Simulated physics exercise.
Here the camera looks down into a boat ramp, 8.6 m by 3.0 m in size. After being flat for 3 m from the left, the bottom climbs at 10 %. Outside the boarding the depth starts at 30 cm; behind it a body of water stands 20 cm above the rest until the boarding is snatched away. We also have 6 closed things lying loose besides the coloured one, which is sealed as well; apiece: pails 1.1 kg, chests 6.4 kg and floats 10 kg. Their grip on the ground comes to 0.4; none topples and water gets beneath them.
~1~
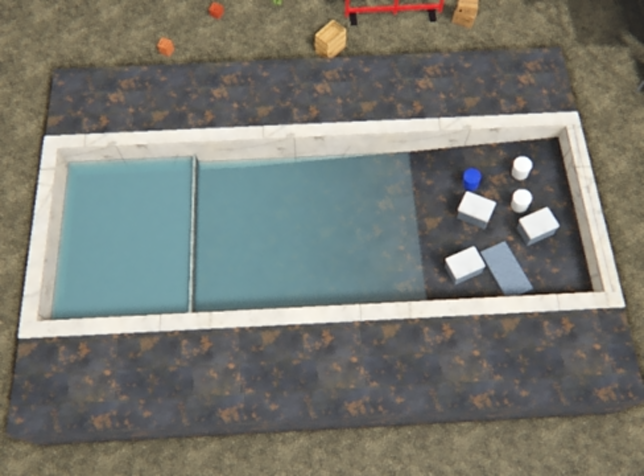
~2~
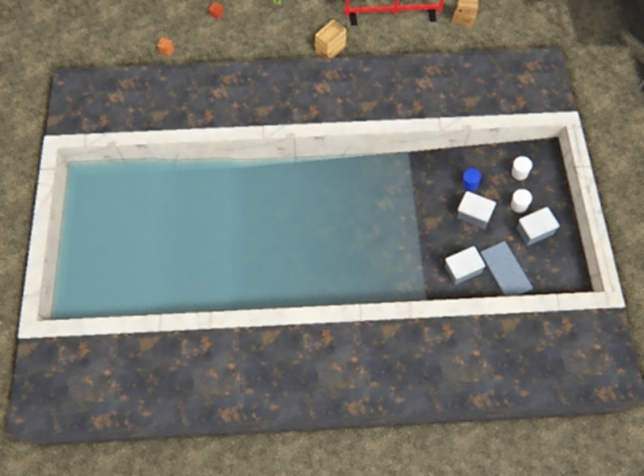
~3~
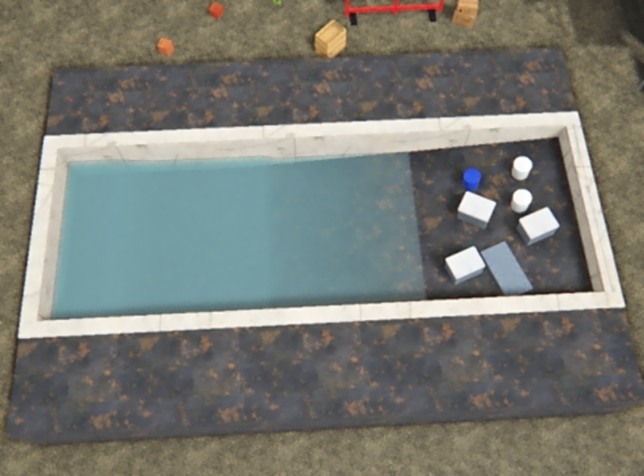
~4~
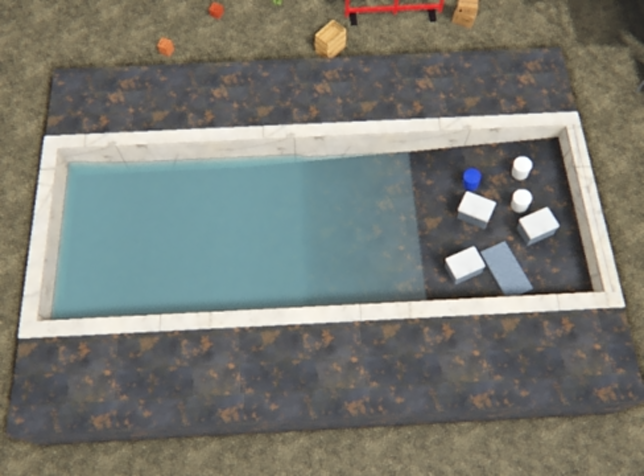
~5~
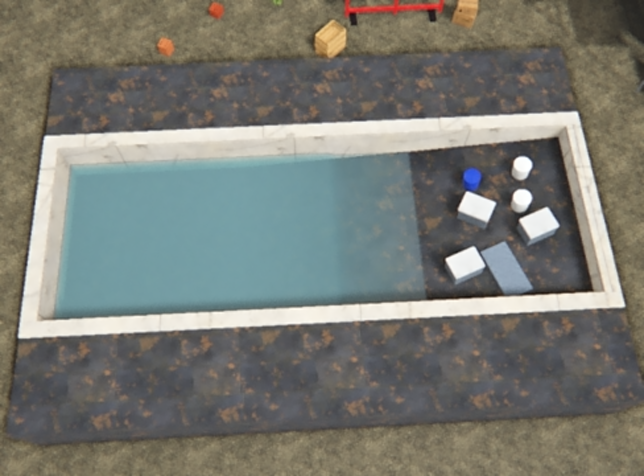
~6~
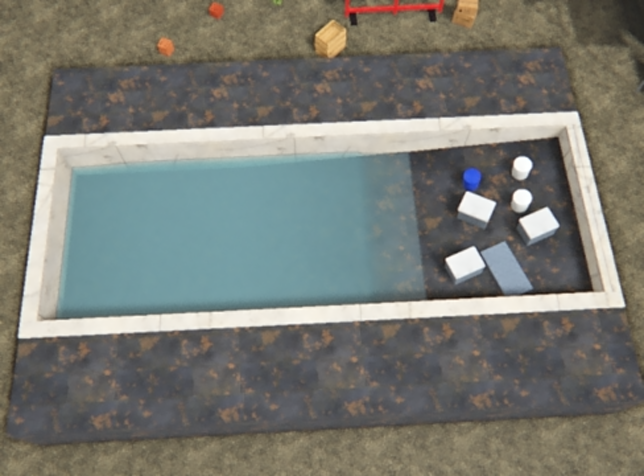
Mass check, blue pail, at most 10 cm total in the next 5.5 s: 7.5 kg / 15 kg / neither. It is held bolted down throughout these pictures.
I expect just the larger poundage will serve.
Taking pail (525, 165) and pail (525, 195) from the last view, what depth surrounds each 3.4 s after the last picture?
Close to 5 and 4 centimetres.
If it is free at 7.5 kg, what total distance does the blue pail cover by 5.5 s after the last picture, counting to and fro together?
About 80 cm.
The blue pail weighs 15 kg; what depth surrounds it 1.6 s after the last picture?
Around 7 cm.
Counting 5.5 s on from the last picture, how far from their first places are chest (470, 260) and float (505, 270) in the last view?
200 cm, 140 cm.
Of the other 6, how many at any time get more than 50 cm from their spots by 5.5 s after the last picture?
My count gives 6.
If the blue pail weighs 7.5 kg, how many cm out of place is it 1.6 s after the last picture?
I'd put it at roughly 0 cm.
Then, 0.6 s after the last picture the blue pail would be 0 cm from its start with 7.5 kg and 0 cm from its start with 15 kg; 0 cm of water round it then.
Then, 1.6 s after the last picture the blue pail would be 2 cm from its start with 7.5 kg and 0 cm from its start with 15 kg; 7 cm of water round it then.
Then, 3.4 s after the last picture the blue pail would be 1 cm from its start with 7.5 kg and 0 cm from its start with 15 kg; 9 cm of water round it then.
Then, 5.5 s after the last picture the blue pail would be 71 cm from its start with 7.5 kg and 2 cm from its start with 15 kg; 4 cm of water round it then.
